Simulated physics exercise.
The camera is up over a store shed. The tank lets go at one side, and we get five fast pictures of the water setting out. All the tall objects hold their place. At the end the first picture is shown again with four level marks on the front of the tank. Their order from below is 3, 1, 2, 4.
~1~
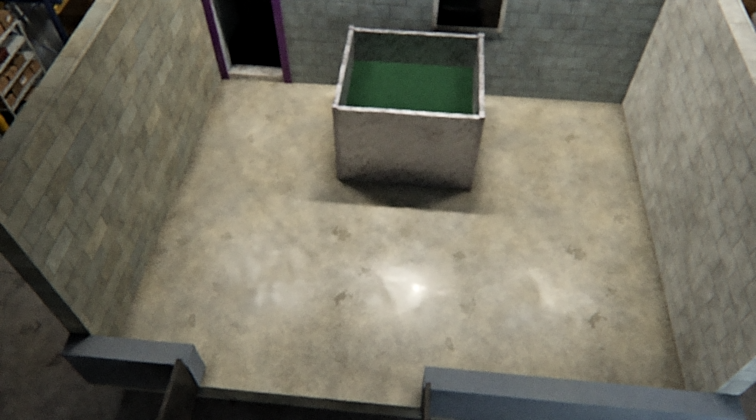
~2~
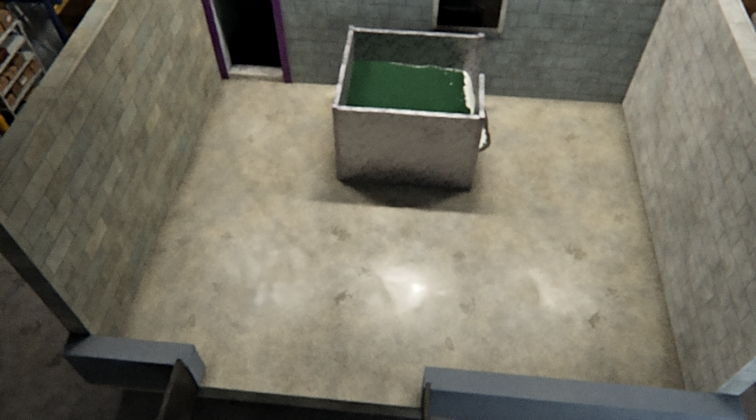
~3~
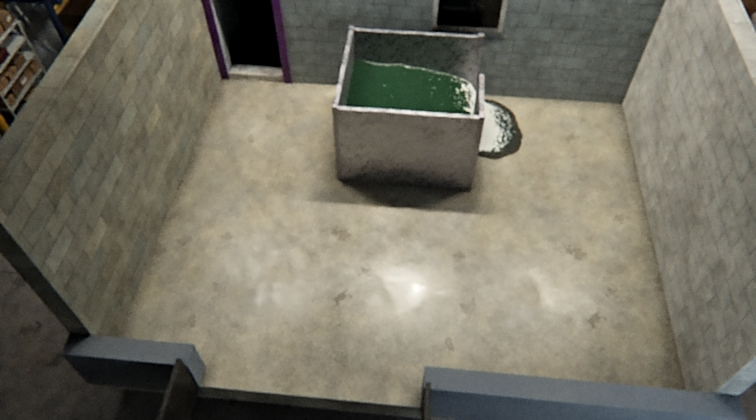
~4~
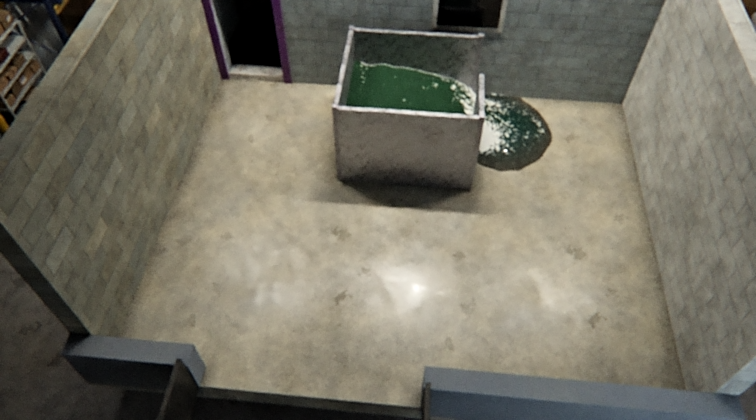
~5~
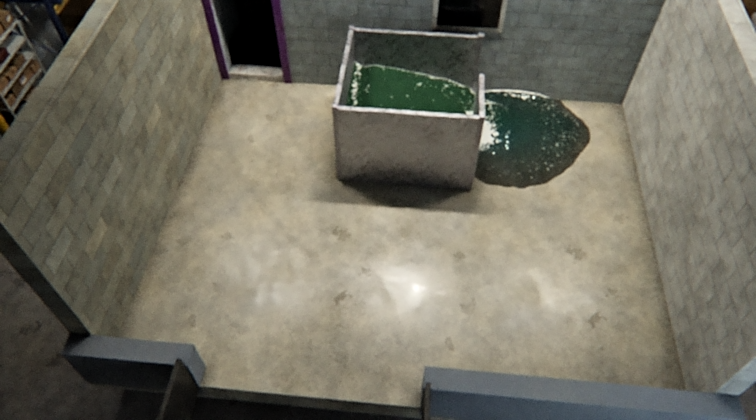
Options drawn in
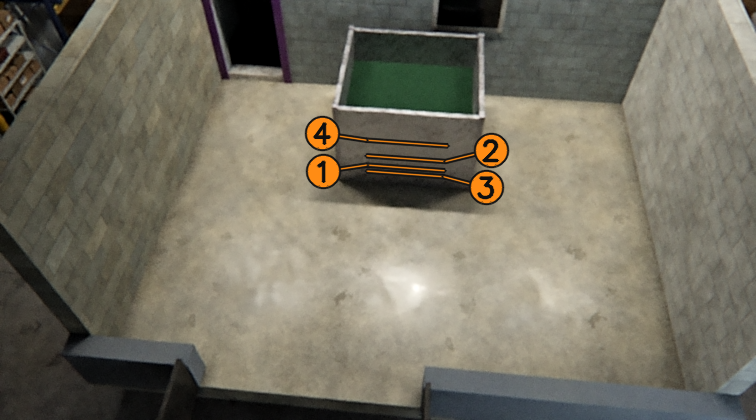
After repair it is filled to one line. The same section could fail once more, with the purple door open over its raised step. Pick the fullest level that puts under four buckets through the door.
4.
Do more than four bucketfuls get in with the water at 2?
No, that is safe.
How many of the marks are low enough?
All of them.
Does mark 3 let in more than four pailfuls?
No, that is safe.
On the marked copy, 1 at (405, 167); 2 at (405, 158); 3 at (405, 173); 4 at (406, 143); from the bottom up 3, 1, 2, 4.
If 1 is chosen, nothing gets over.
If 2 is chosen, nothing gets over.
If 3 is chosen, nothing gets over.
If 4 is chosen, a bucket or two gets in.
